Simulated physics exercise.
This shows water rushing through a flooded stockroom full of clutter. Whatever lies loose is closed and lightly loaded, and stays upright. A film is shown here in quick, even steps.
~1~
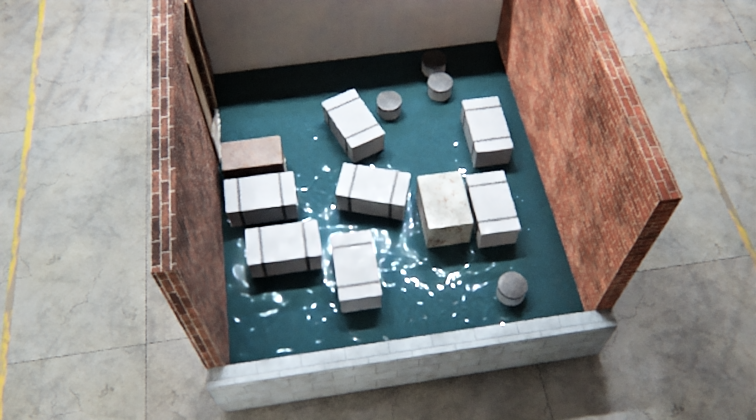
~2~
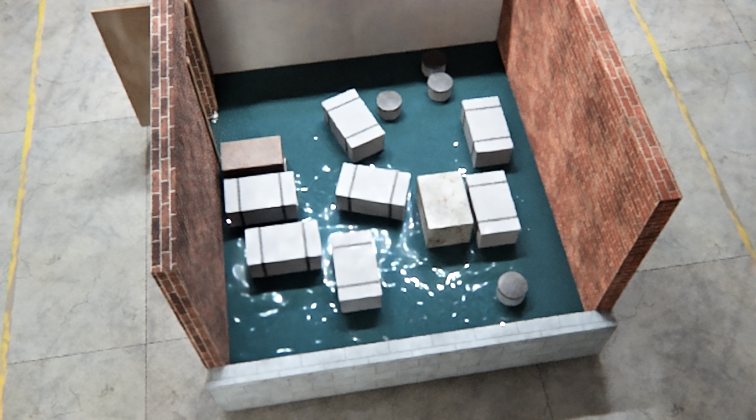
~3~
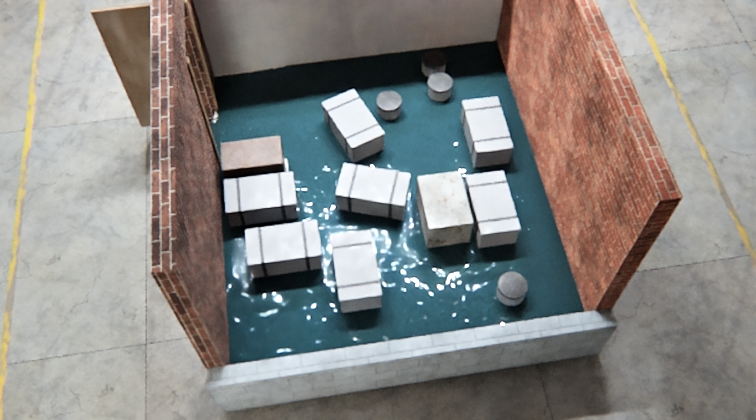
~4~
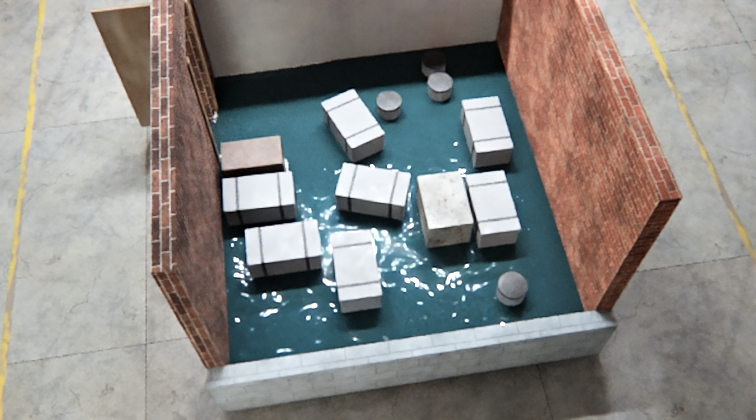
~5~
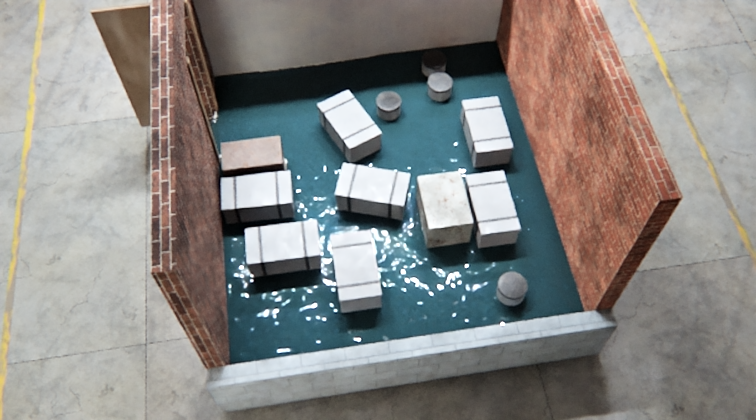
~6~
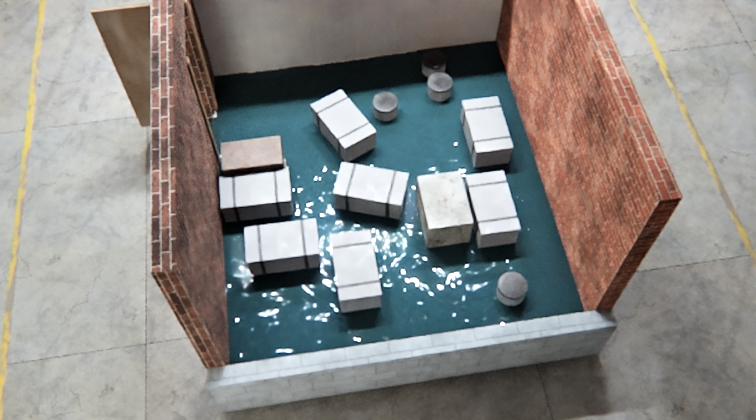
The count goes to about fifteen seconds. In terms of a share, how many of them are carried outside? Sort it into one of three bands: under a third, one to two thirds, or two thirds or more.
It falls in the lowest band, under a third.
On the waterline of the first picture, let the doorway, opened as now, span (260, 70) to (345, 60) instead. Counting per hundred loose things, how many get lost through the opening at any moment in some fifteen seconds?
I'd guess around 50 percent.
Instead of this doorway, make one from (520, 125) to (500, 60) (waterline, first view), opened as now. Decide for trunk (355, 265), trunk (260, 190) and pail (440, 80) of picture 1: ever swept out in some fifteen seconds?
In the order given: Remains, remains, escapes.
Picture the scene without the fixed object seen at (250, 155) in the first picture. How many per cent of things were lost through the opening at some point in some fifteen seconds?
Share estimate: Around 0 %.
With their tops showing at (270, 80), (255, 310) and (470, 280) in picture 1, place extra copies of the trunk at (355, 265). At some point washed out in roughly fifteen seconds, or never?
In order: Never leaves, never leaves, never leaves.
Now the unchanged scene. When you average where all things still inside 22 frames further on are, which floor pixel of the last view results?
I'd put it around pixel (361, 177).
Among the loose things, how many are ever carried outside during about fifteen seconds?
By my reckoning the answer is 3.
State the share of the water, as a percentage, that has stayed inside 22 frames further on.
72 %.
A moment on, 0 of 11 are out; 11 afloat.
Next, 0 of 11 are out; 11 afloat.
Later, 2 of 11 are out; 9 afloat.
In the end, 3 of 11 are out; 8 afloat.
